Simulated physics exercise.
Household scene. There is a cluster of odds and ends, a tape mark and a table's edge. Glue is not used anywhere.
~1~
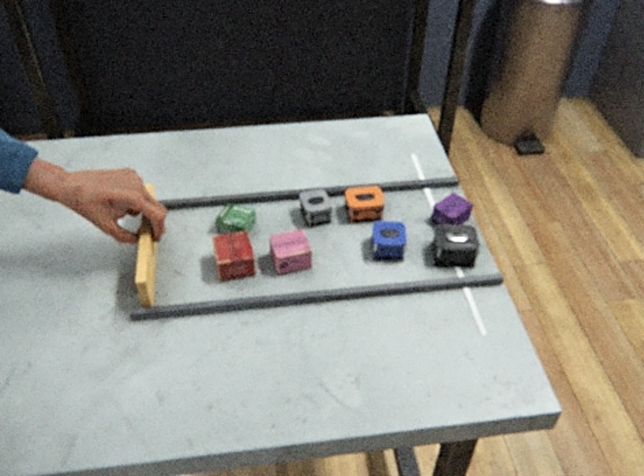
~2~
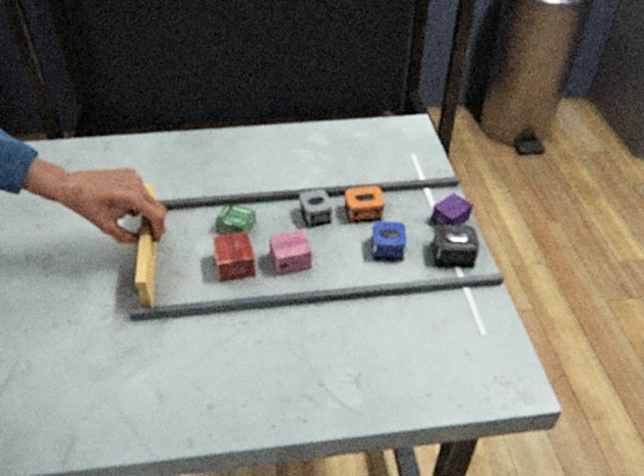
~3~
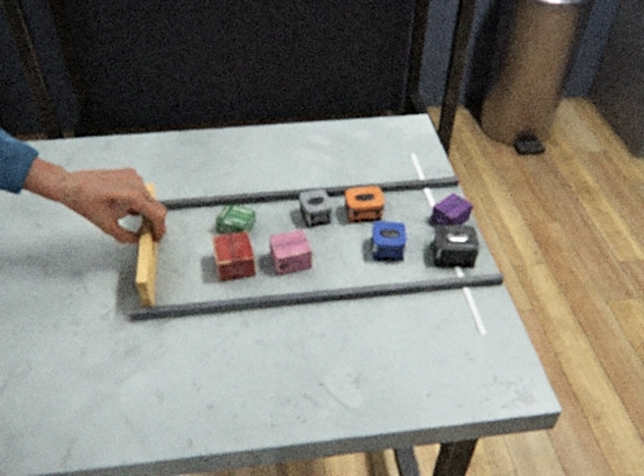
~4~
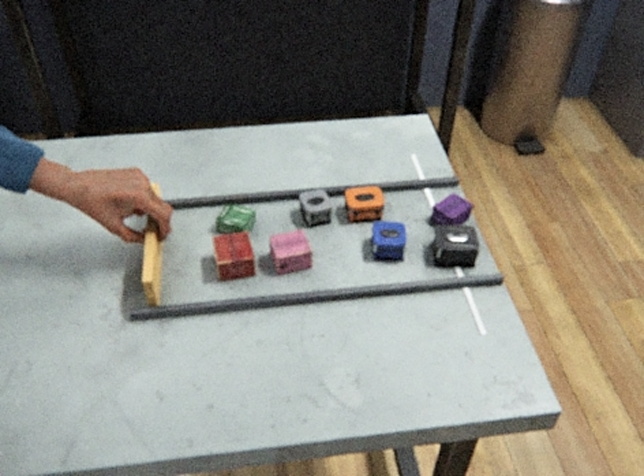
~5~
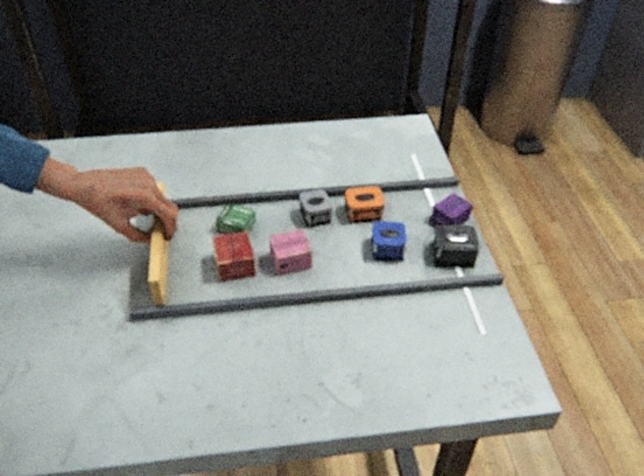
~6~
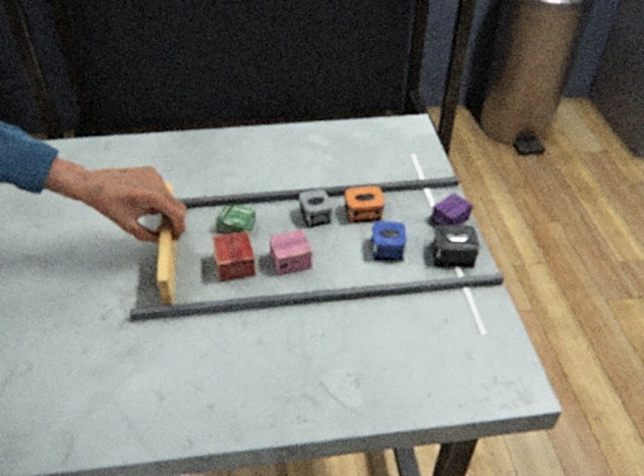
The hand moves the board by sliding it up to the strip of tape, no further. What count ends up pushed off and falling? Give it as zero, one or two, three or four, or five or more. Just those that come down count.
The count that falls is five or more.
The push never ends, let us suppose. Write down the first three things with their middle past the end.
Order: Black case, then purple box, then blue case.
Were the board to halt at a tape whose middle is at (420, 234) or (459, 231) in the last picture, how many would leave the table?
In that order 4 and 6.
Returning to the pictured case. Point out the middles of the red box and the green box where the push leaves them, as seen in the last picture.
They come to rest around (468, 236) and (448, 199).
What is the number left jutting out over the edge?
That would be 0.
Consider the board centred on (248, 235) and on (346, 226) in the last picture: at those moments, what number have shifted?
Respectively 3 and 7.
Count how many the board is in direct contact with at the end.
I count 2 of them.
A little later, none off yet; purple box at rest near (451, 213); black case at rest near (455, 246); blue case at rest near (389, 241).
When it is over, the number that fall off is five or more; down, pink box, grey case, orange case, blue case, black case and purple box.
